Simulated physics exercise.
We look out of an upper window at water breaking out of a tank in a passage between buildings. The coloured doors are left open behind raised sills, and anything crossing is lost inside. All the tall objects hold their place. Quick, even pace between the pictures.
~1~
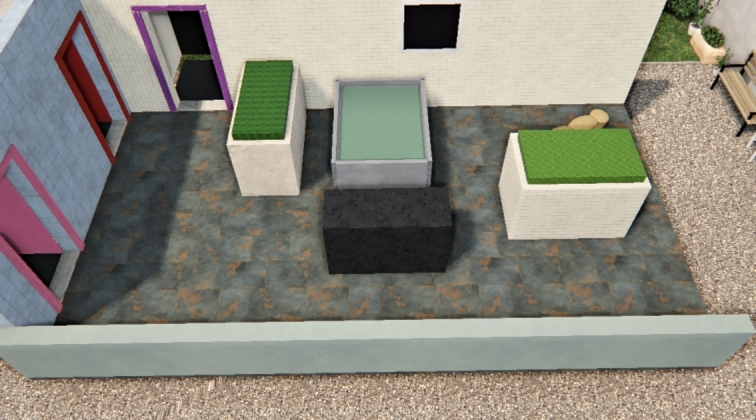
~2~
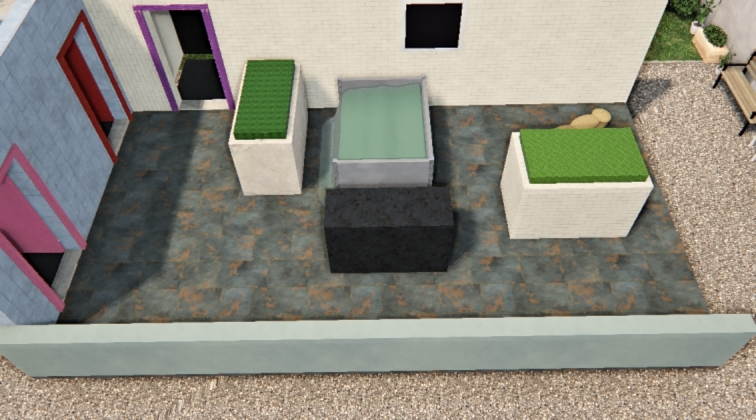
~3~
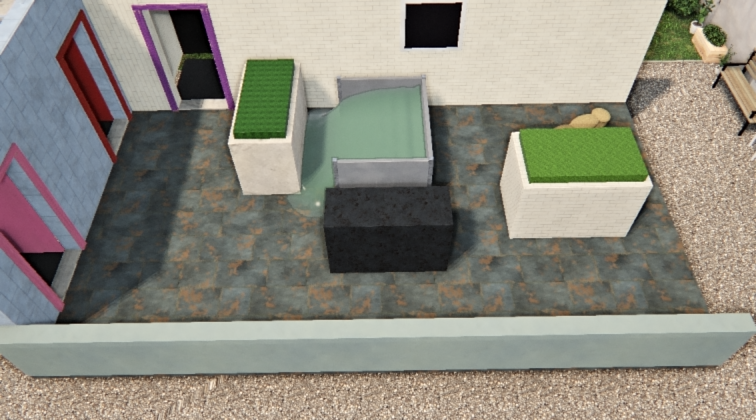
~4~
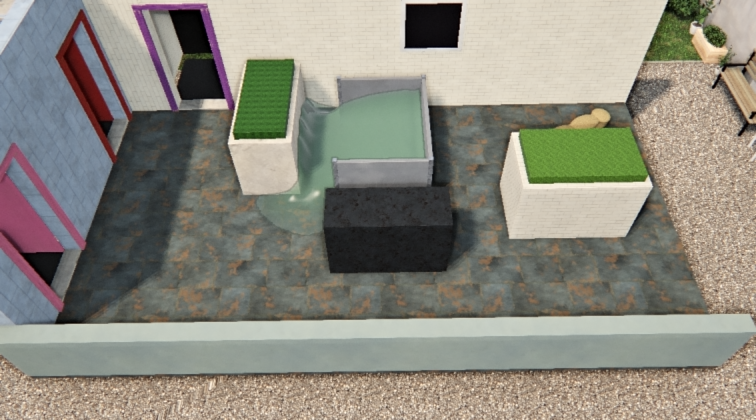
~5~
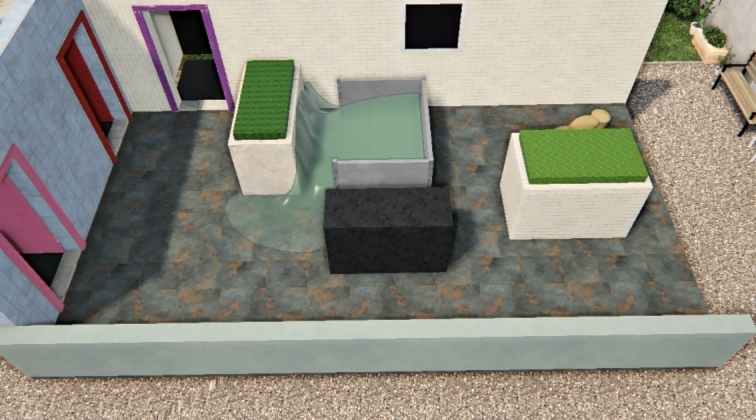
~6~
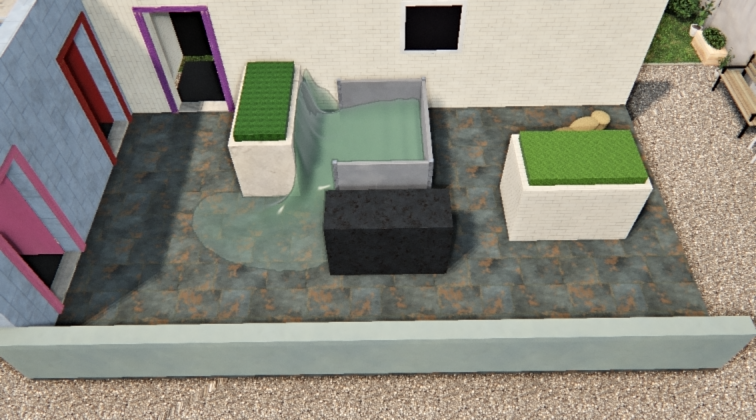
Water in a grey tank between two grass-topped white blocks starts still, then pours out of the tank's left side. It runs against the left block, comes forward past the black block, and spreads left across the dark paving in a widening pool while the level in the tank sinks.
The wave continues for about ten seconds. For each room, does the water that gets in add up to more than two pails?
The purple door surpasses two buckets. The pink door surpasses two buckets. The red door surpasses two buckets.
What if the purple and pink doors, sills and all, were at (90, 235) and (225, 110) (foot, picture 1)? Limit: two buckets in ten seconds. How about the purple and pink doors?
My take: The purple exceeds the limit while the pink exceeds the limit.
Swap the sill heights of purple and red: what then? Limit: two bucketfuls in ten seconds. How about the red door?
After the swap, the red door overshoots.
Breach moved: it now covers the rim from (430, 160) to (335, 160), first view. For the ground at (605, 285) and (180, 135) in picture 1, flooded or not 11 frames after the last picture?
As listed: Submerged, unflooded.
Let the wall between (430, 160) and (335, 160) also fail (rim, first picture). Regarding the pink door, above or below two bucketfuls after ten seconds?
The pink one goes past it.
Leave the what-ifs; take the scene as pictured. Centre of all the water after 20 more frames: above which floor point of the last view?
Somewhere near (312, 194).
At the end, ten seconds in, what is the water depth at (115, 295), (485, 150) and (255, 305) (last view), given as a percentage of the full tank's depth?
Roughly 6 per cent, 2 per cent and 6 per cent.
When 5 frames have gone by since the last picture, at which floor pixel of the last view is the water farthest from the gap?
The farthest point of the front sits at (68, 292).
A moment on, water covers 35 % of the floor; the purple door wet at the sill, nothing in, the pink door wet at the sill, nothing in, the red door not reached.
Next, water covers 50 % of the floor; the purple door under two buckets in, the pink door under two buckets in, the red door under two buckets in.
Then, water covers 60 % of the floor; the purple door under two buckets in, the pink door over two buckets in, the red door over two buckets in.
Later, water covers 80 % of the floor; the purple door under two buckets in, the pink door far over two buckets in, the red door over two buckets in.
In the end, water covers 90 % of the floor; the purple door over two buckets in, the pink door far over two buckets in, the red door over two buckets in.
